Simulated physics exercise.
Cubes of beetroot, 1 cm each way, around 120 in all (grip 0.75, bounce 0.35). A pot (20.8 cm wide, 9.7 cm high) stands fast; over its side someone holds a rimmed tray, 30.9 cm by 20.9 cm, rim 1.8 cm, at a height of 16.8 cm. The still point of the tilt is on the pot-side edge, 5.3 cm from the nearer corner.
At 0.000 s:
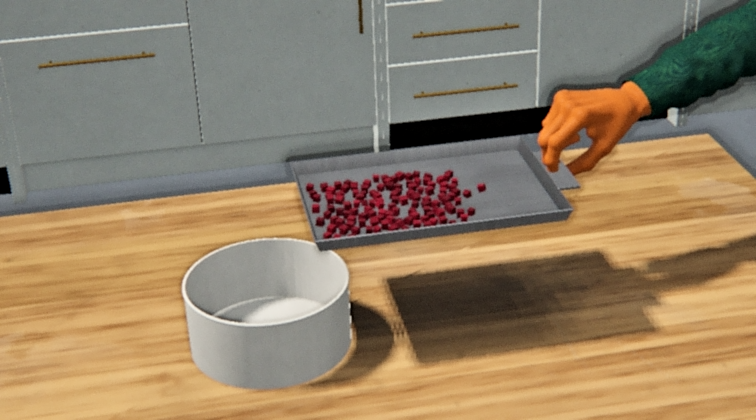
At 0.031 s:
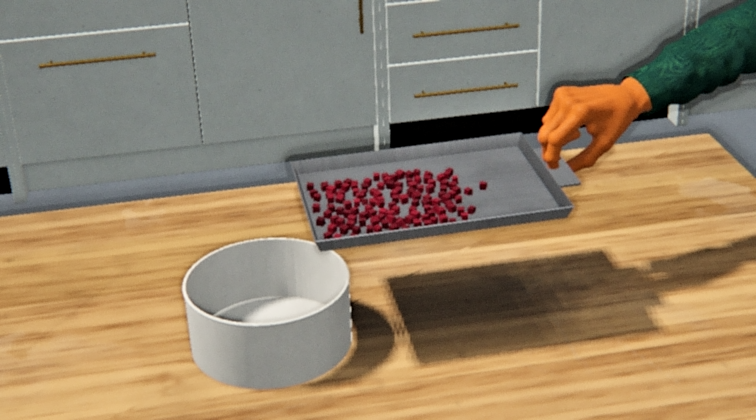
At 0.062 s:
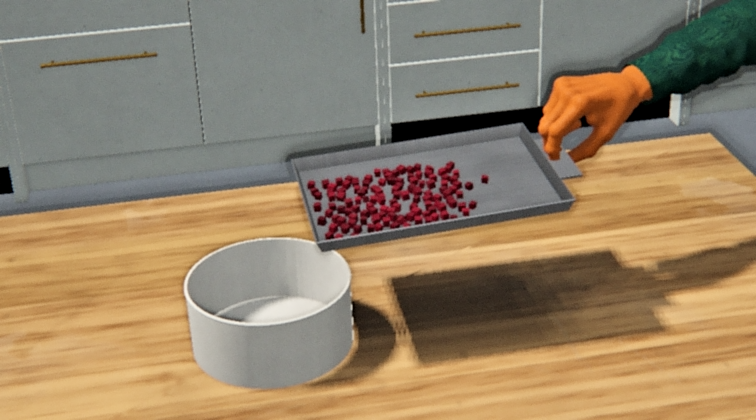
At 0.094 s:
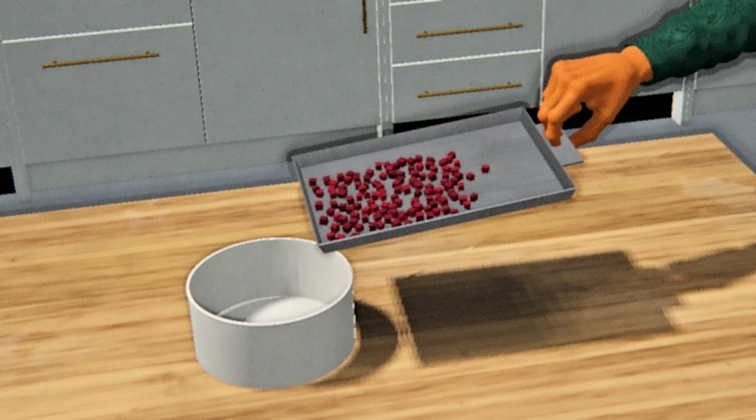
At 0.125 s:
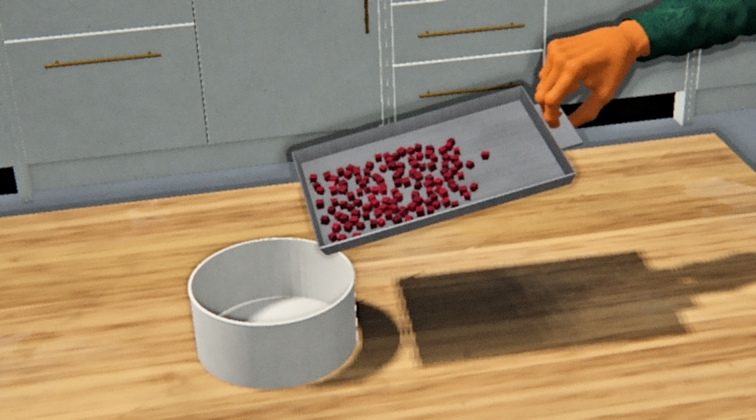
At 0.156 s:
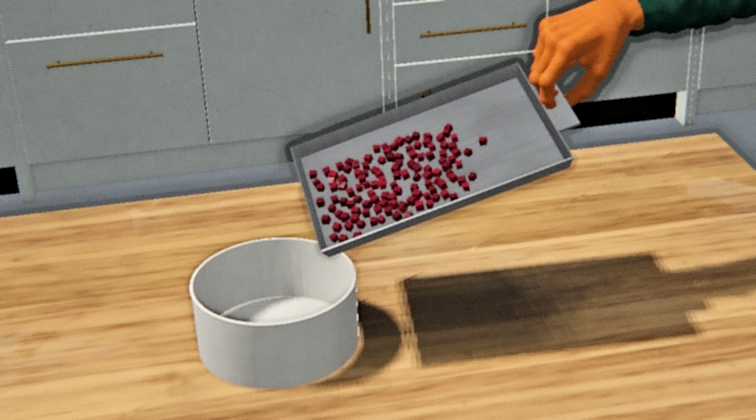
On a wooden countertop in a kitchen, an orange-gloved hand holds a rimmed gray tray of small dark red pieces beside a white pot, then raises the tray's right end, tilting it toward the left while the pieces stay clustered.
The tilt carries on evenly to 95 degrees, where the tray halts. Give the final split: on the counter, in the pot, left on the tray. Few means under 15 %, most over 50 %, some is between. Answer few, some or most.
On the counter: Some; in the pot: Most; left on the tray: Few.
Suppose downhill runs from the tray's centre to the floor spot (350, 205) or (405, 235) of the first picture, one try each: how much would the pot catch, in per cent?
Some 90 and 25 per cent.
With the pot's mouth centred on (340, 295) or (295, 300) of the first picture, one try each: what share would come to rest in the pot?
Some 90 and 100 per cent.
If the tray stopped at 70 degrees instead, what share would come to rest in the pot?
It would be near 55 per cent.
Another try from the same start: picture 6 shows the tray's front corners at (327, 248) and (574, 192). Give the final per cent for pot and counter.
Pot 25, counter 75.
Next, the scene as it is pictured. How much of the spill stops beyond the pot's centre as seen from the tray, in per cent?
About 70 per cent.
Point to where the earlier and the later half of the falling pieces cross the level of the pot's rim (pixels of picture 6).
First near (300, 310), later near (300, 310).
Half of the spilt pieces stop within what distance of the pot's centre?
About 26 cm.
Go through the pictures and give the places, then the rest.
In the first frame, tray tilt 0 degrees, front corners at (320, 238) and (567, 207); middle of the pieces at (395, 200); pot at (266, 279).
In the second frame, tray tilt 1 degrees, front corners at (320, 238) and (567, 205); middle of the pieces at (396, 199).
In the third frame, tray tilt 3 degrees, front corners at (321, 239) and (568, 198), lowest corner left front; middle of the pieces at (397, 196).
In the fourth frame, tray tilt 7 degrees, front corners at (322, 241) and (570, 186), lowest corner left front; middle of the pieces at (398, 190).
In the fifth frame, tray tilt 13 degrees, front corners at (324, 244) and (569, 172), lowest corner left front; middle of the pieces at (398, 183).
In the sixth frame, tray tilt 19 degrees, front corners at (325, 246) and (567, 156), lowest corner left front; middle of the pieces at (397, 176); pot at (273, 279). The tray's pace is about 200 degrees a second.
After 0.36 s, tilt 60 degrees; the tray holds 100 %, the pot 0 %.
After 0.49 s, tilt 85 degrees; the tray holds 95 %, the pot 0 %.
After 0.75 s, tilt 95 degrees; the tray holds 0 %, the pot 75 %.
At rest (1.9 s), counter 25 %, pot 75 %, tray 0 %.
